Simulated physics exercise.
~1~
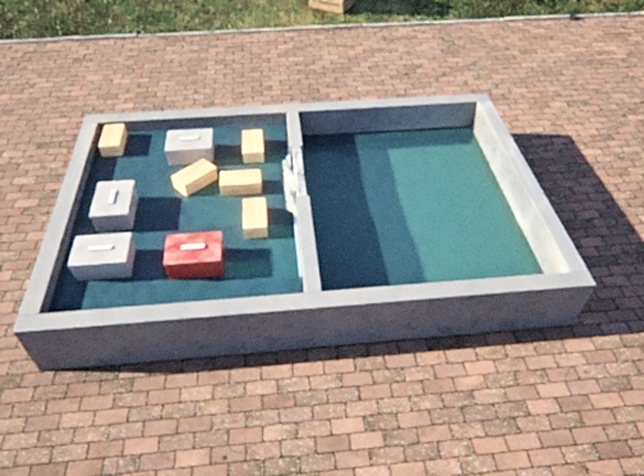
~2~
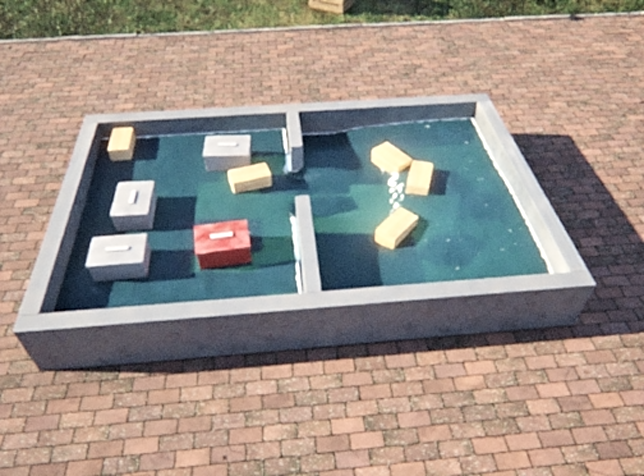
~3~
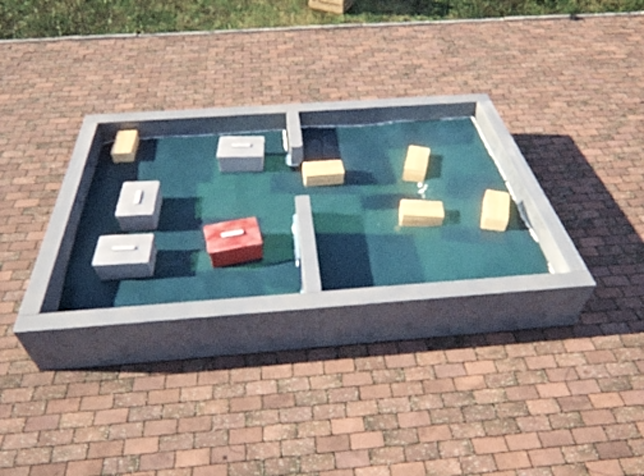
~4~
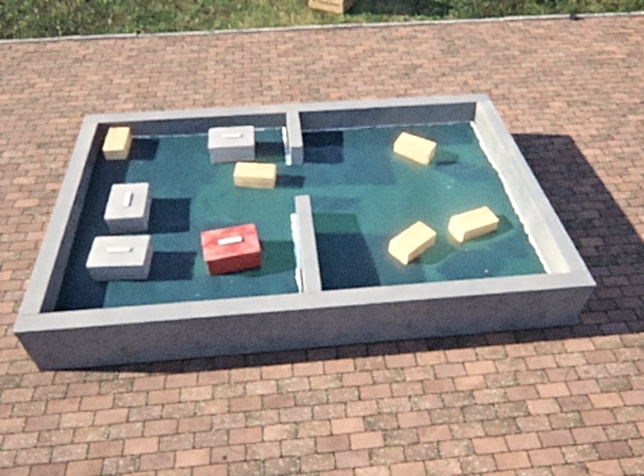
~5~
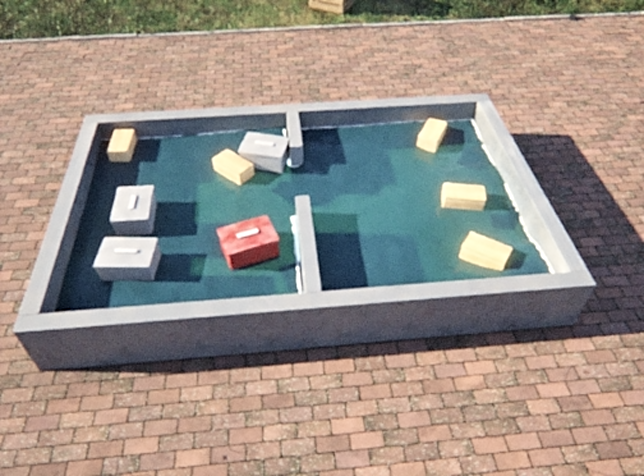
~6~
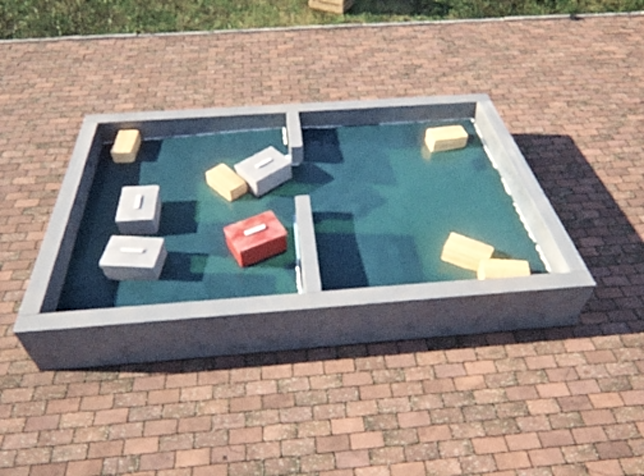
In a walled pool split by a divider, yellow blocks, pale boxes and a red box floated as a gap opened; three blocks drifted right, a fourth crossed briefly and returned left, and the red box ended still left of the divider.
